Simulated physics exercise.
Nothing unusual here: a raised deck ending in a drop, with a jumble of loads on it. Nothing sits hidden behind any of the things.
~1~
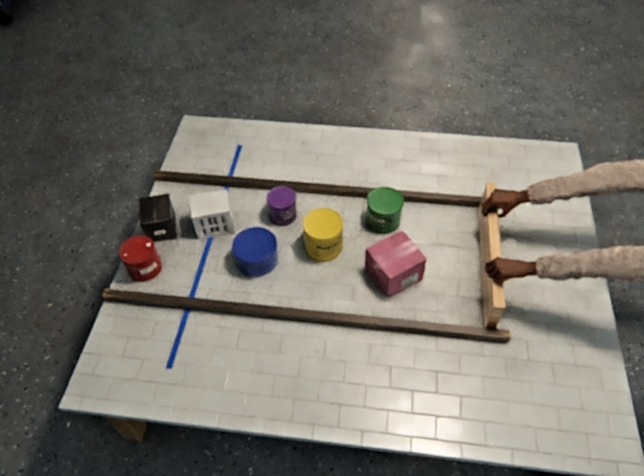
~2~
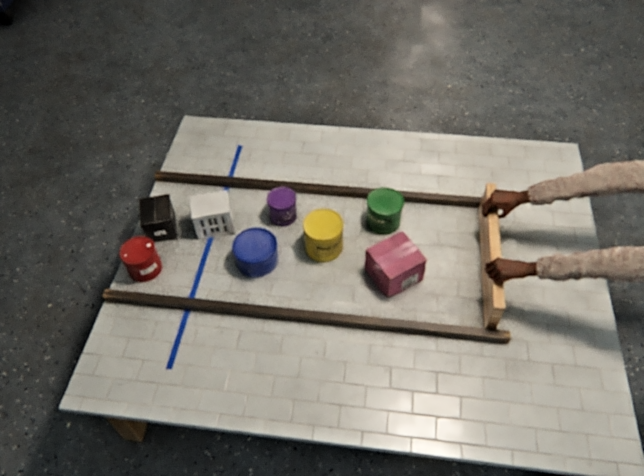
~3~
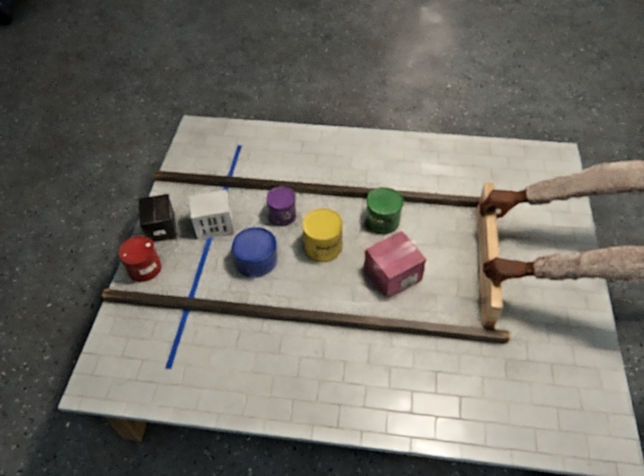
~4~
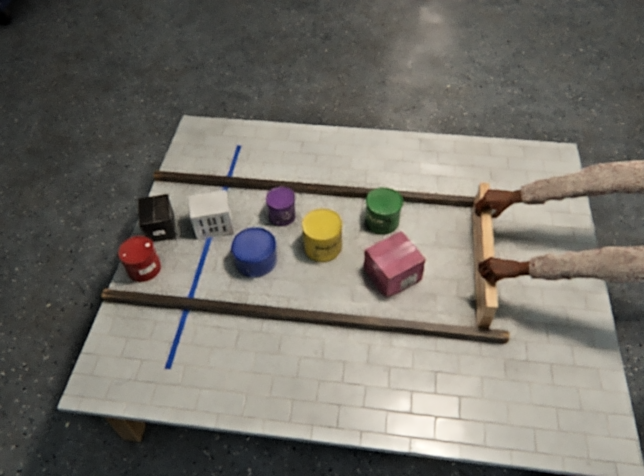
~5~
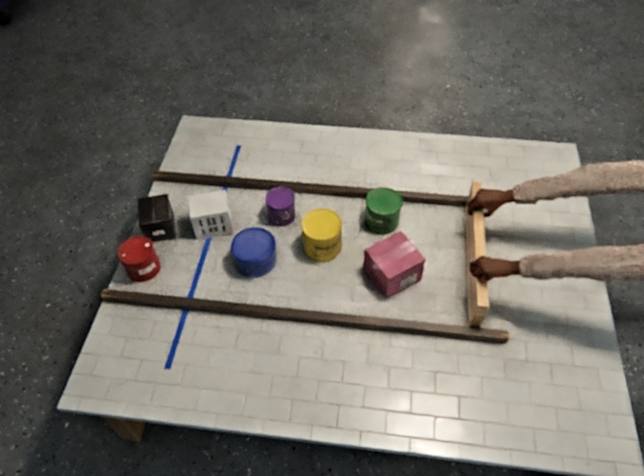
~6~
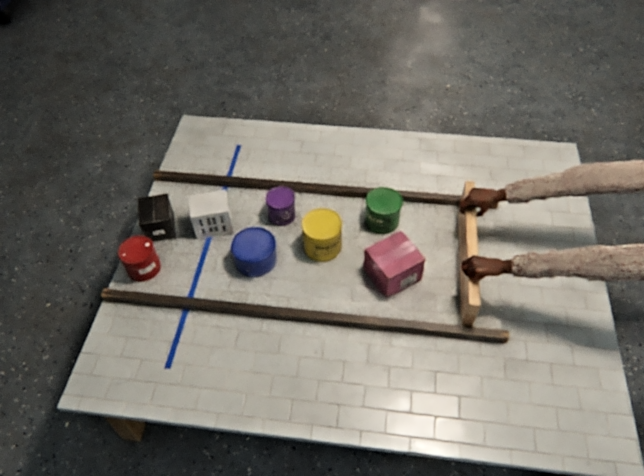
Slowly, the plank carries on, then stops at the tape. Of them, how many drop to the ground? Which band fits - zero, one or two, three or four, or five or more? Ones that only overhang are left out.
The band that fits is one or two.
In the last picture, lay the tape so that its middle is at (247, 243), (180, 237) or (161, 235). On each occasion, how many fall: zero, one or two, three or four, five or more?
Taking them in turn, not one; five or more; 5 or more.
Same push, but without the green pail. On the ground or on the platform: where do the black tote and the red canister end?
The black tote? It winds up down. The red canister? It stays where it is.
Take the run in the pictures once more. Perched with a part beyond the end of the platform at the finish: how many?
I'd put it at 2.
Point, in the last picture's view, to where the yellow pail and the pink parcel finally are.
You'll find the yellow pail at roughly (187, 221) and the pink parcel at roughly (162, 264).
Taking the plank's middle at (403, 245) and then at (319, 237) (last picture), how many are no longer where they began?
By then 1, and 5.
Early on, none off yet; red canister at rest near (140, 259); black tote at rest near (157, 219); white crate at rest near (211, 215).
Finally, the number that fall off is one or two; lost, black tote.
